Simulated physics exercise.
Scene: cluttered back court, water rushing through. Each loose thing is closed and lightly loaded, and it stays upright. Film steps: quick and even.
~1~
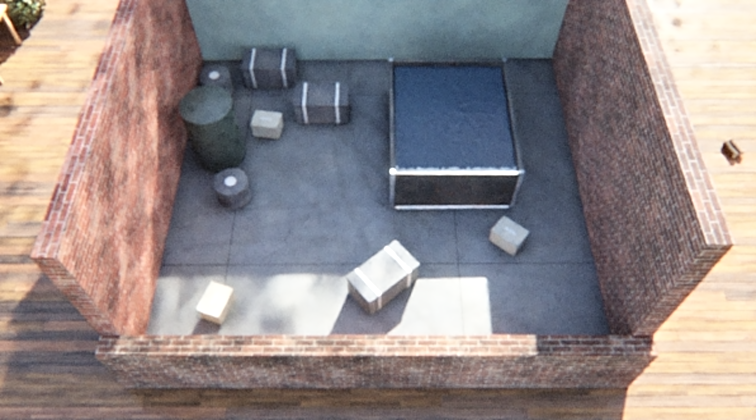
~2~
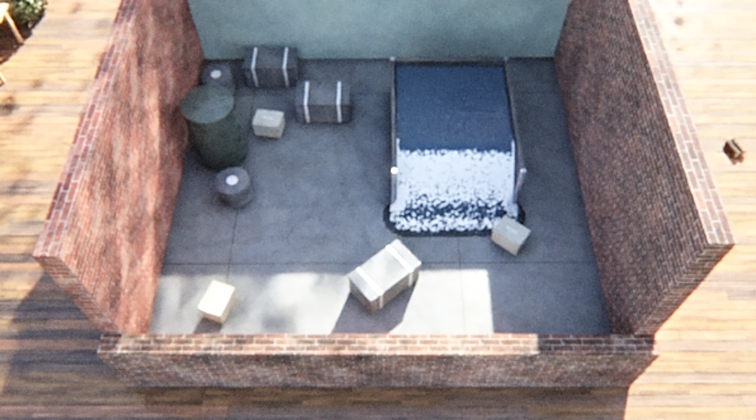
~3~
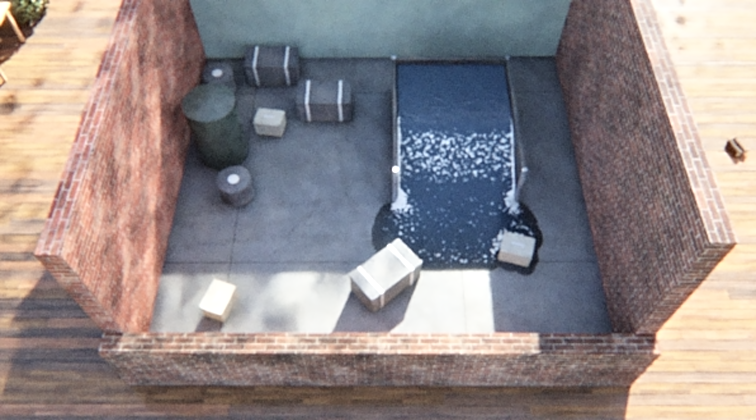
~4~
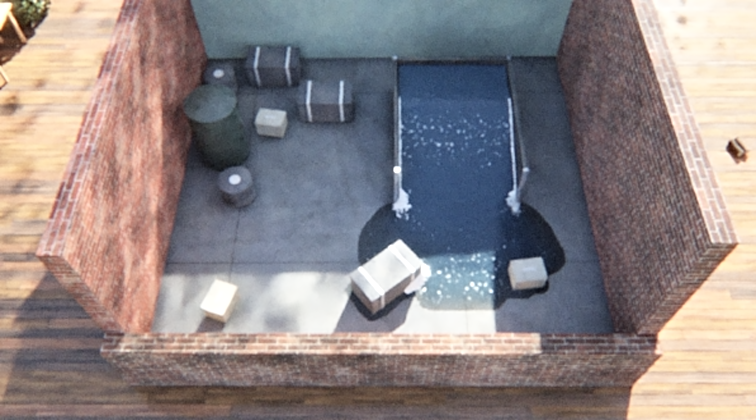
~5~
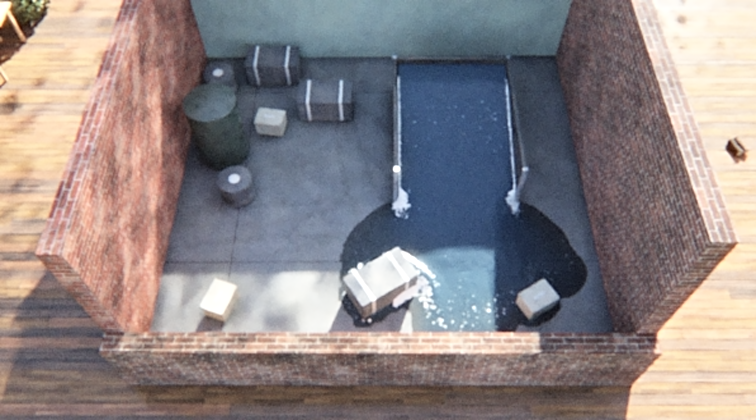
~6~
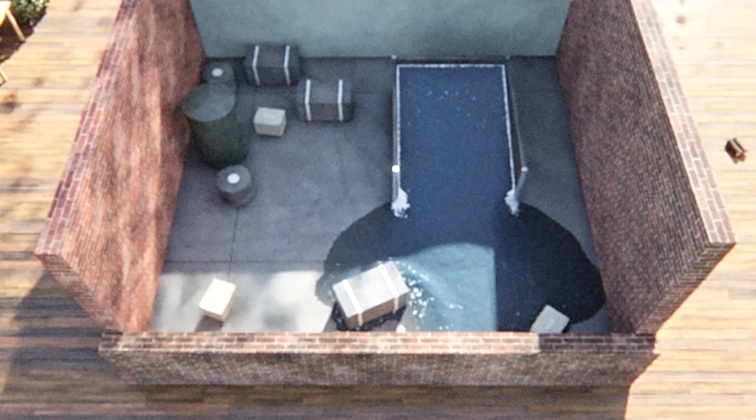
Dark blue water bursts out of a long tank and spreads across the grey floor of a brick-walled court, seen from high above by a still camera. Strapped grey boxes, a green drum and small pale boxes stand at left, with a pale strapped trunk and small box nearer the tank. The white-flecked water pushes the small box toward the front wall, then nudges the trunk slightly forward and left.
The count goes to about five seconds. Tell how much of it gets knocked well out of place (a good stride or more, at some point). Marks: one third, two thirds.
The things swept well aside make up a third to two thirds.
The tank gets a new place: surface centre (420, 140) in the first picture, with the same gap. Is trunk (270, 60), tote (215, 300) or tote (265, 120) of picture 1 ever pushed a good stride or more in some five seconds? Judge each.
Not far, Far enough, Not far.
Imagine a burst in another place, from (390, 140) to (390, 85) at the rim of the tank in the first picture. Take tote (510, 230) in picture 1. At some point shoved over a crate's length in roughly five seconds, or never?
The way I see it, it stopped short.
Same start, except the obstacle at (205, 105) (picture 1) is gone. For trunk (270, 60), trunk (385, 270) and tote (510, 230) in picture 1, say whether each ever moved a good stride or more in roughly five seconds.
One at a time: The first remained nearby, the second traveled far, the third traveled far.
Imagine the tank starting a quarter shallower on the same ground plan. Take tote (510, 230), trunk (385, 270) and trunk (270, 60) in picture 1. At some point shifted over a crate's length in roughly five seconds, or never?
First one reached the mark, second one reached the mark, third one stopped before it.
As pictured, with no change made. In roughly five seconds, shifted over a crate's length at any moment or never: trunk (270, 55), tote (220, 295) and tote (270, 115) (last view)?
Listed order gives below that mark, then past that mark, and lastly below that mark.
A moment on, 2 of 8 are well off their spots; 1 afloat.
Next, 2 of 8 are well off their spots; 2 afloat.
Later, 3 of 8 are well off their spots; 3 afloat.
In the end, 4 of 8 are well off their spots, and 4 have been at some point; 3 afloat.
